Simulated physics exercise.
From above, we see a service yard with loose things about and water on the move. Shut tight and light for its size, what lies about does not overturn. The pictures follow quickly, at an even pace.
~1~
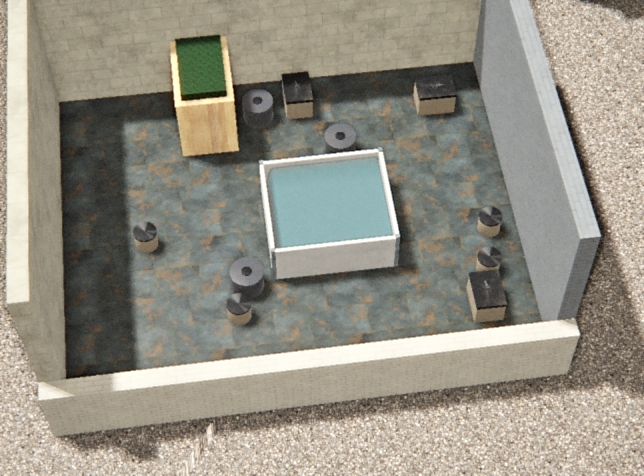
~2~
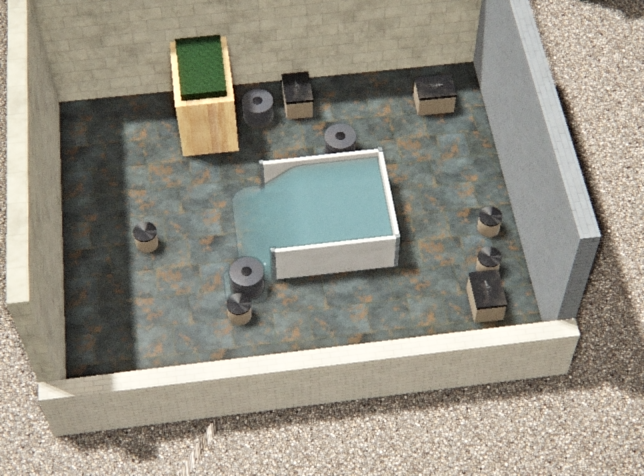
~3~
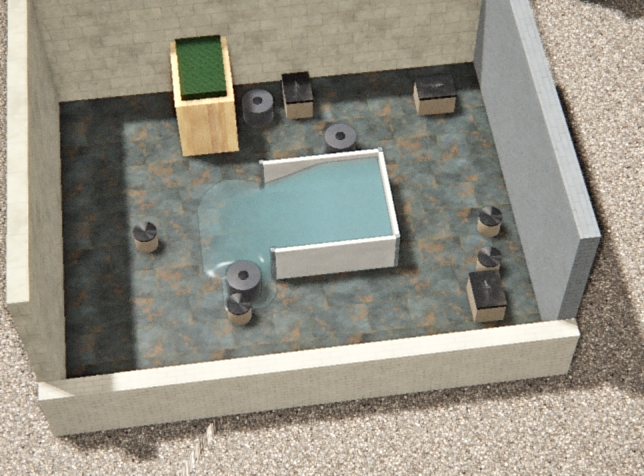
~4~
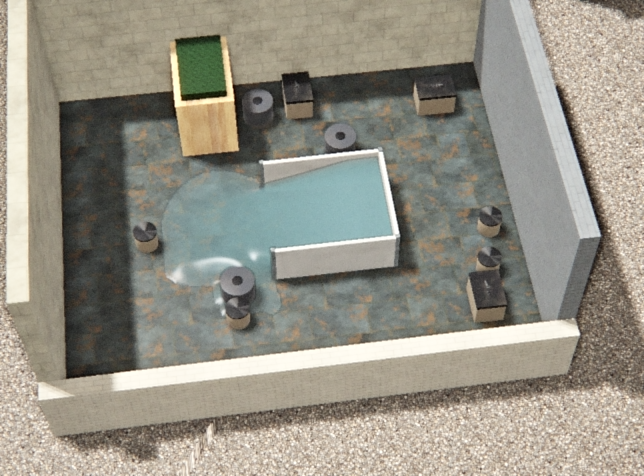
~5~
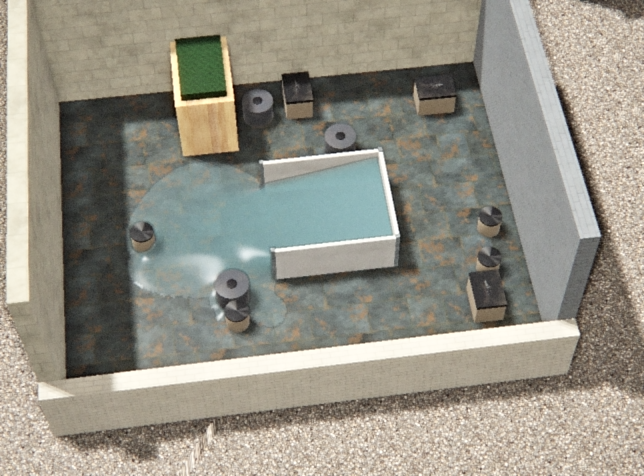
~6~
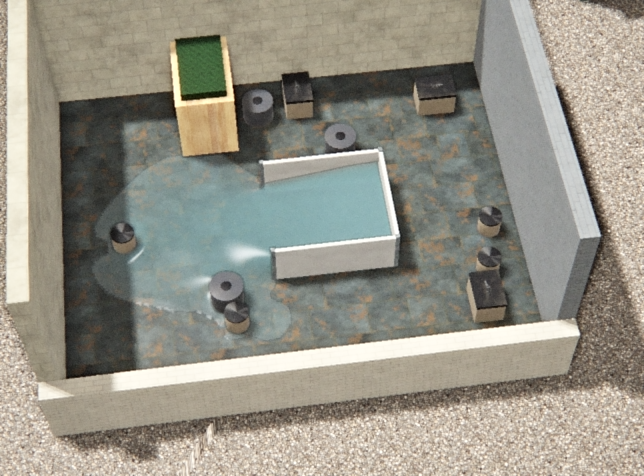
In a walled yard seen from above, water flows out of the open left side of a white-walled pool and spreads across the floor, nudging a dark round tub slightly, then shifting a small pail to the left.
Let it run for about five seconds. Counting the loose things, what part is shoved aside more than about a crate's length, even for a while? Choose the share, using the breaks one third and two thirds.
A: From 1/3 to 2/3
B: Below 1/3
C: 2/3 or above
Below 1/3 (B).
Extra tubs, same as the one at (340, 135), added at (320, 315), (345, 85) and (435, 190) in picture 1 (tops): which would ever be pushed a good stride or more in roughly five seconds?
Sequence: Travels that far, doesn't go far, doesn't go far.
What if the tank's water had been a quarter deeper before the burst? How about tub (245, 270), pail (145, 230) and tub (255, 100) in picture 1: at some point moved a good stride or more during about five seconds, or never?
One: Passed the mark. Two: Passed the mark. Three: Stayed below the mark.
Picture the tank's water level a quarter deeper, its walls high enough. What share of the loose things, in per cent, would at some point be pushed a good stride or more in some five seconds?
I get 30 percent.
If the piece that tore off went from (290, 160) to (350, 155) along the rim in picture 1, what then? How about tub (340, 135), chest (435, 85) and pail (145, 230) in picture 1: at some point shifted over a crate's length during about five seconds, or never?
Travels that far, travels that far, falls short.
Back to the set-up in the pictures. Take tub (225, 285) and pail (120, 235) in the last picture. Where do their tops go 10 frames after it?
Around (135, 365) and (90, 216).
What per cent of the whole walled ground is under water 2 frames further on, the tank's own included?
I'd call it close to 35 per cent.
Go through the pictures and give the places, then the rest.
The first frame shows a tub at (246, 272) rests on the ground; a pail at (145, 231) rests on the ground; 0 of 10 have shifted.
The second frame shows a tub at (246, 272) rests on the ground; a pail at (145, 231) rests on the ground; 0 of 10 have shifted.
The third frame shows a tub at (243, 276) rests on the ground, close to its start; a pail at (145, 231) rests on the ground; 1 of 10 have shifted.
The fourth frame shows a tub at (237, 281) rests on the ground, close to its start; a pail at (145, 231) rests on the ground; 2 of 10 have shifted.
The fifth frame shows a tub at (232, 284) rests on the ground, close to its start; a pail at (142, 232), on the bottom, close to its start; 2 of 10 have shifted.
The sixth frame shows a tub at (226, 286) rests on the ground, a stride from its start; a pail at (122, 233), on the bottom, close to its start; 3 of 10 have shifted.
A moment on, 2 of 10 are well off their spots; 0 afloat.
Next, 2 of 10 are well off their spots; 2 afloat.
Later, 2 of 10 are well off their spots; 1 afloat.
In the end, 3 of 10 are well off their spots, and 3 have been at some point; 1 afloat.
